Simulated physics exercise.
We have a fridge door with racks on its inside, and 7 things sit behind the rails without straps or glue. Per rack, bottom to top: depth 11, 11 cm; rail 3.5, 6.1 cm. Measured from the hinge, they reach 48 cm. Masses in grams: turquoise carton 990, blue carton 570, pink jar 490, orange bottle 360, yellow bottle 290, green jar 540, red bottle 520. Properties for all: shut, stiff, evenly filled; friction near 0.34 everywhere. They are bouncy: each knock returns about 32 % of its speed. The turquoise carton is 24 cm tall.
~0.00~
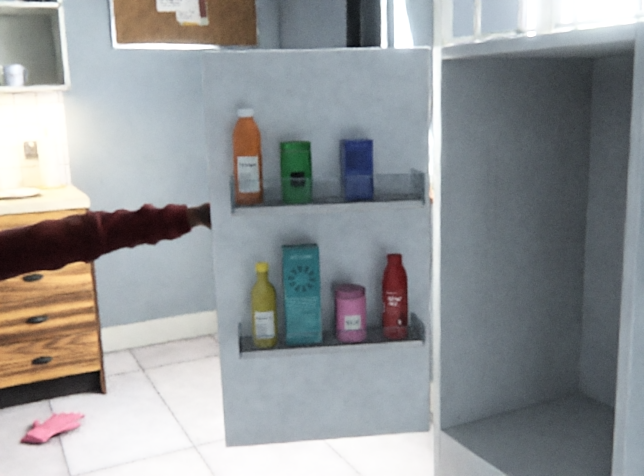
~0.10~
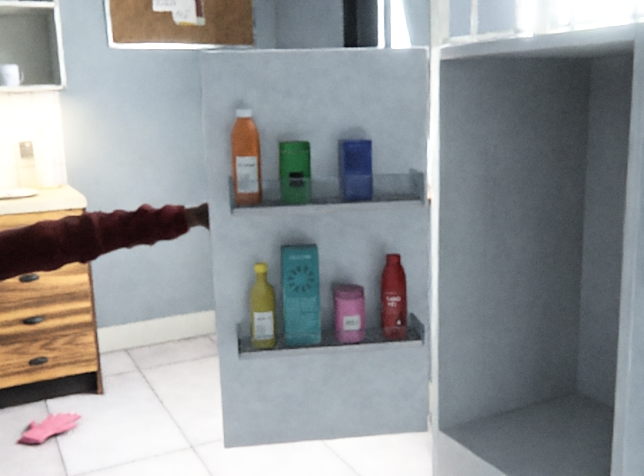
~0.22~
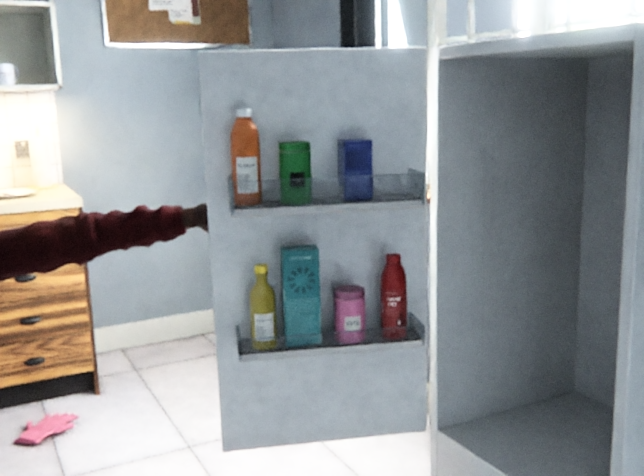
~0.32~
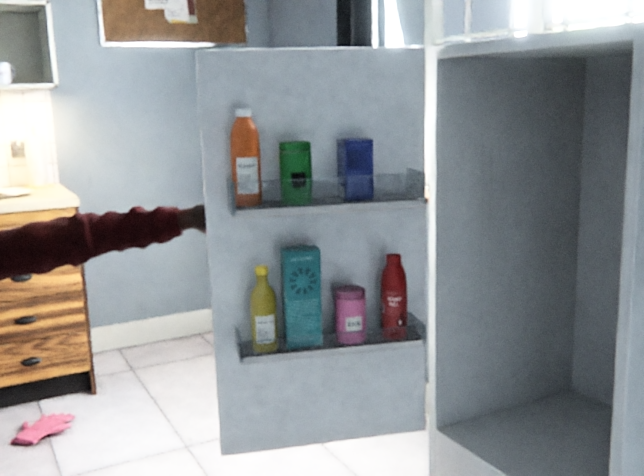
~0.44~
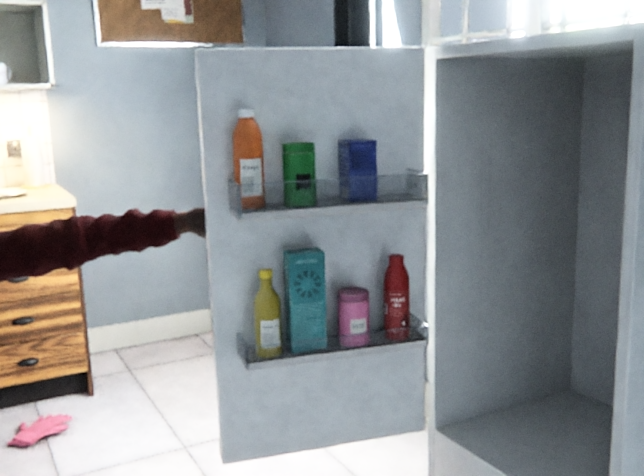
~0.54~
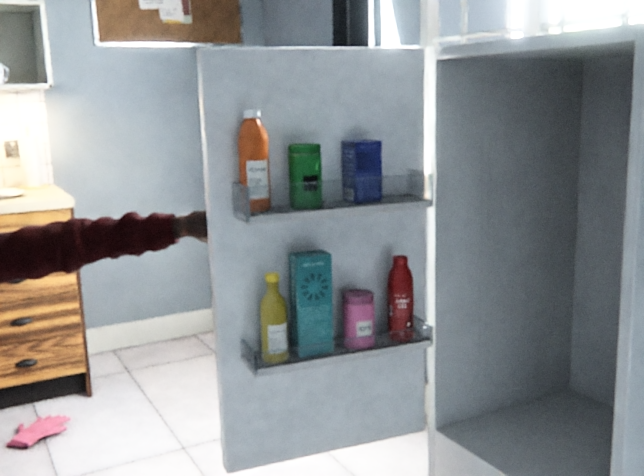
The open fridge door swung slightly toward the viewer, slowly at first, as an arm in a dark red sleeve held its left edge, and the colourful bottles, jars and cartons rode along upright on its two racks.
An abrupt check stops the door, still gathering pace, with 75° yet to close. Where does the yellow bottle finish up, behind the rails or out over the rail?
The yellow bottle finishes up behind the rails.
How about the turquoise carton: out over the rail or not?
Turquoise carton: Goes out of bounds.
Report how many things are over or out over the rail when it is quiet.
The number is 1.
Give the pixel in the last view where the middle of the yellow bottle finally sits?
It comes to a stop close to (324, 332).
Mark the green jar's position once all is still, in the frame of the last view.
Close to pixel (349, 180) in the final view.
After 0.94 s, door 75° open; yellow bottle leaning 9° near (329, 333); turquoise carton leaning 5°; orange bottle slid 3 cm.
After 1.54 s, door 75° open; turquoise carton now out over the rail; orange bottle slid 3 cm.
After 1.84 s, door 75° open; yellow bottle leaning 6° near (320, 332); orange bottle slid 3 cm.
After 2.14 s, door 75° open; yellow bottle leaning 4° near (327, 331); orange bottle slid 3 cm.
At rest (3.3 s), out over the rail, turquoise carton; the other 6 in place, give or take 5 cm. In the last view, yellow bottle near (324, 332).
